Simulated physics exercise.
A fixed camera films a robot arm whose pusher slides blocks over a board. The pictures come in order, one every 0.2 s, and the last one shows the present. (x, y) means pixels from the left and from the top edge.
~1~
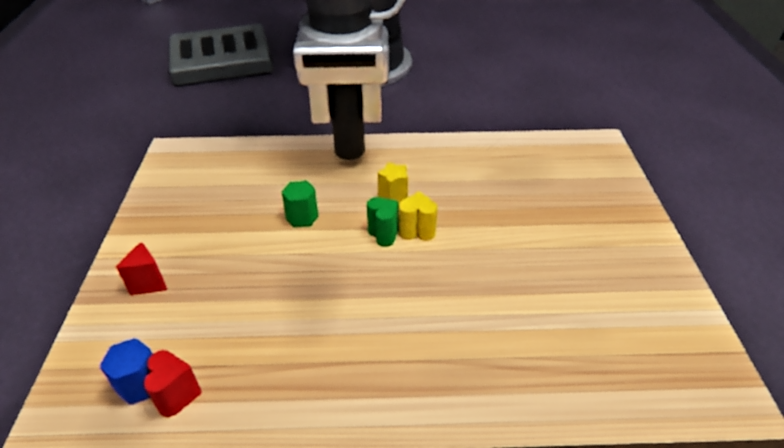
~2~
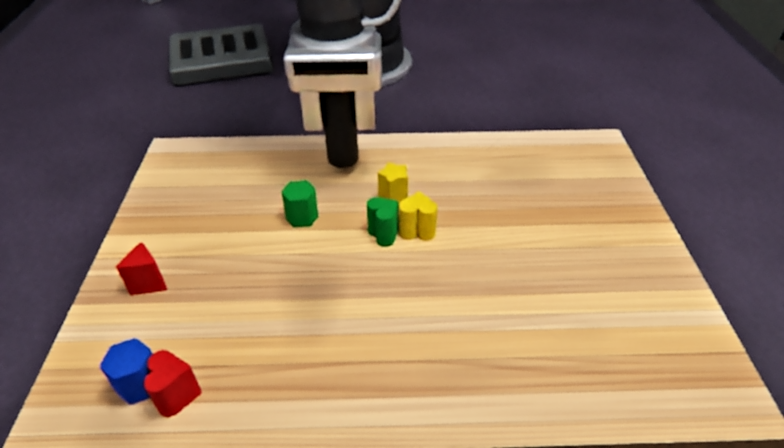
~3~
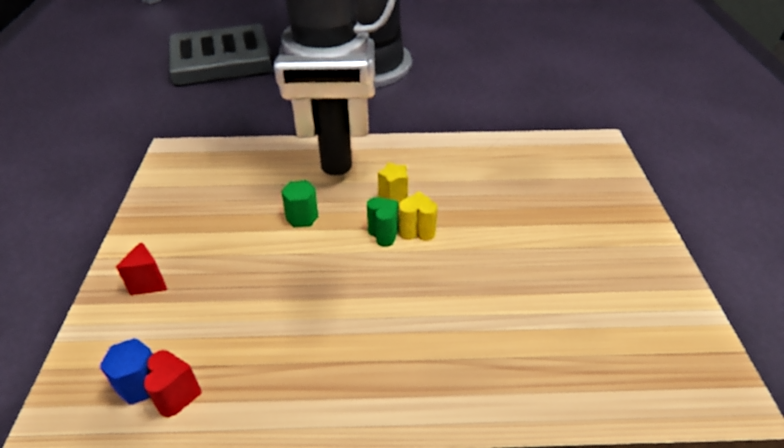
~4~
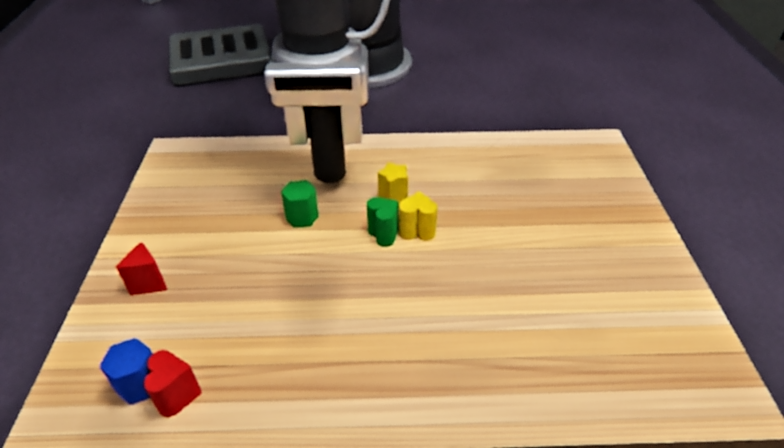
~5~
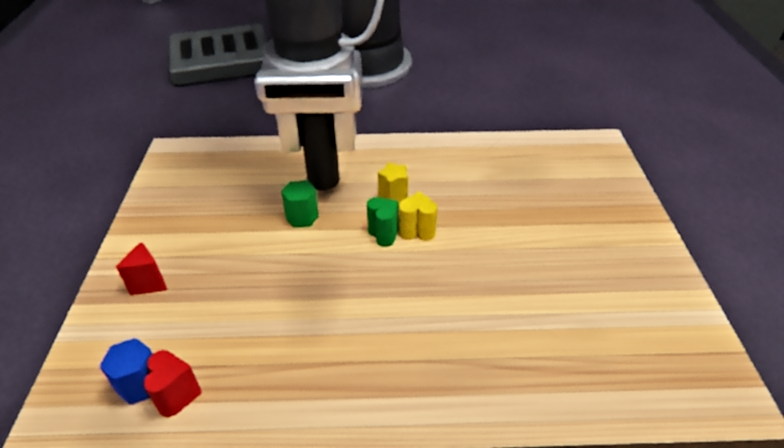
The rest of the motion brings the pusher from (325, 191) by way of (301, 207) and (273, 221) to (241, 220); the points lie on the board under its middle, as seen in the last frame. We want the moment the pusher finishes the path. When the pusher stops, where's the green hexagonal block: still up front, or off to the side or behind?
It comes off the pusher's front.
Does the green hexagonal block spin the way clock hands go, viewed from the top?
I'd say no.
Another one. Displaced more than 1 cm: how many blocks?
I'd say one block gets moved.
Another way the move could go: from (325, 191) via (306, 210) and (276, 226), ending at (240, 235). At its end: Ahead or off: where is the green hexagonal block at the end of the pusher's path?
It ends up beside or behind the pusher.
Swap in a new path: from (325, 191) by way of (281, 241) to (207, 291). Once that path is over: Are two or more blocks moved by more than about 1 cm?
I'd say no.
On the path given first. One third of the way, pusher at (300, 197); green hexagonal block at (288, 201), turned 20° anticlockwise.
Two thirds of the way, pusher at (271, 212); green hexagonal block at (279, 213), turned 75° anticlockwise.
At the end, pusher at (238, 210); green hexagonal block at (279, 213), turned 75° anticlockwise; yellow star-shaped block unmoved.
